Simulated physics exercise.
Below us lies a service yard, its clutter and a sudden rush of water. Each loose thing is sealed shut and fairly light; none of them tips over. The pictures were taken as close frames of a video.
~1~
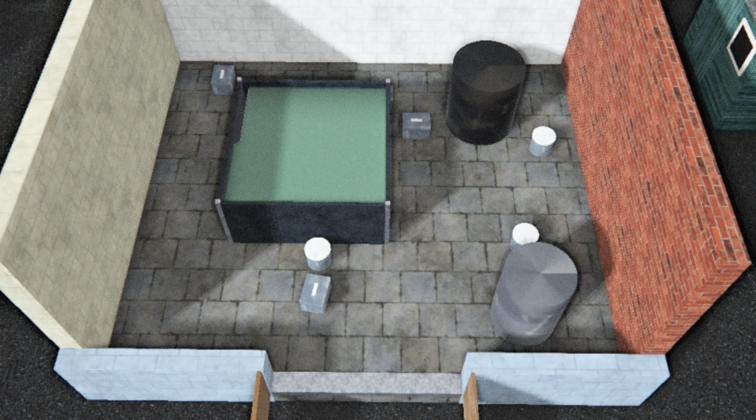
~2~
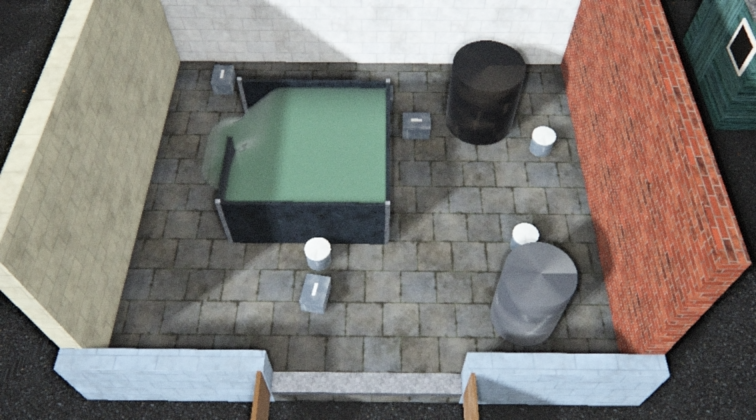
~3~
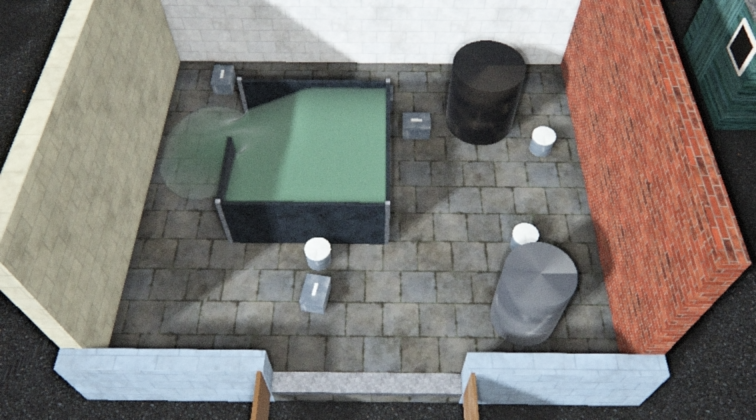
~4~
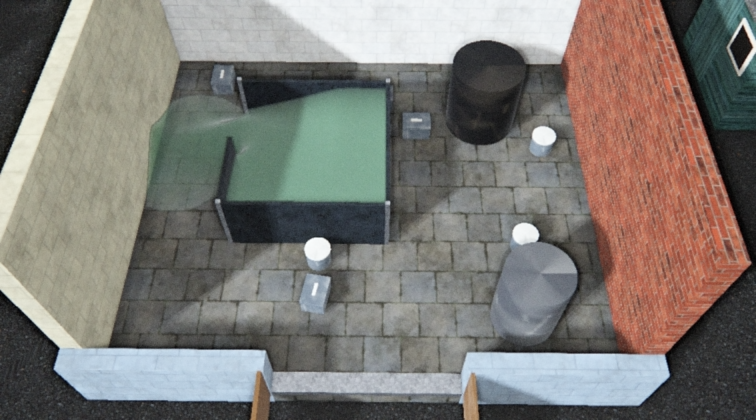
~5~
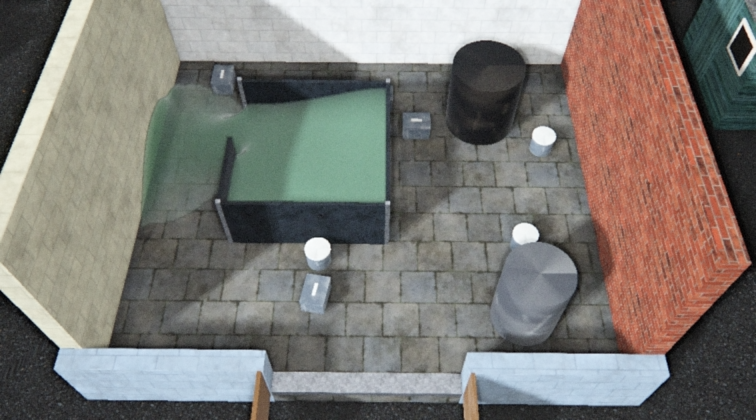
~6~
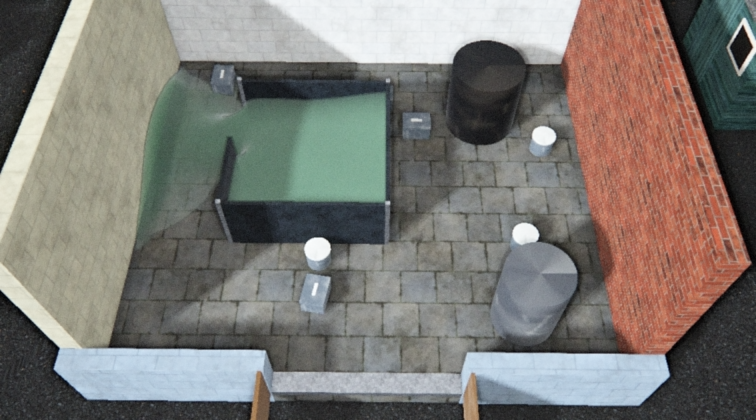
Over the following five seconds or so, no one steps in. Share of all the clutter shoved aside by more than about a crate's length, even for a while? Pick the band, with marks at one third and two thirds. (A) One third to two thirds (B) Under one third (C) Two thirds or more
C, two thirds or more.
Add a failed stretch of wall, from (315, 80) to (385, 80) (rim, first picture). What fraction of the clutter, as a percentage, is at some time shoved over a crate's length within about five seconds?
It comes out at roughly 60 per cent.
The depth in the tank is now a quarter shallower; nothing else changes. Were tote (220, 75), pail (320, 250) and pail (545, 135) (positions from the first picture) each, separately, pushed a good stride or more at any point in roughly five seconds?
The first did it, the next came up short, and the last came up short.
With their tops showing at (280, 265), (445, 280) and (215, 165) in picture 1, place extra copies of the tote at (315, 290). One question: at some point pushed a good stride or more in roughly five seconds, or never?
Result by item: Stays where it is / gets dislodged / gets dislodged.
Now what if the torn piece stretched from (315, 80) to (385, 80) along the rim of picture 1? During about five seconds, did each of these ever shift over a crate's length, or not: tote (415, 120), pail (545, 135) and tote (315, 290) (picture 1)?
Went past that, went past that, fell short.
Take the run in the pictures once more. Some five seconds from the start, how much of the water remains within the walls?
That comes to roughly 98 parts in a hundred.
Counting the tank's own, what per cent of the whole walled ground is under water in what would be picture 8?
About 25 in a hundred.
A moment on, 0 of 8 are well off their spots; 0 afloat.
Next, 1 of 8 are well off their spots; 1 afloat.
Later, 4 of 8 are well off their spots; 2 afloat.
In the end, 6 of 8 are well off their spots, and 6 have been at some point; 6 afloat.
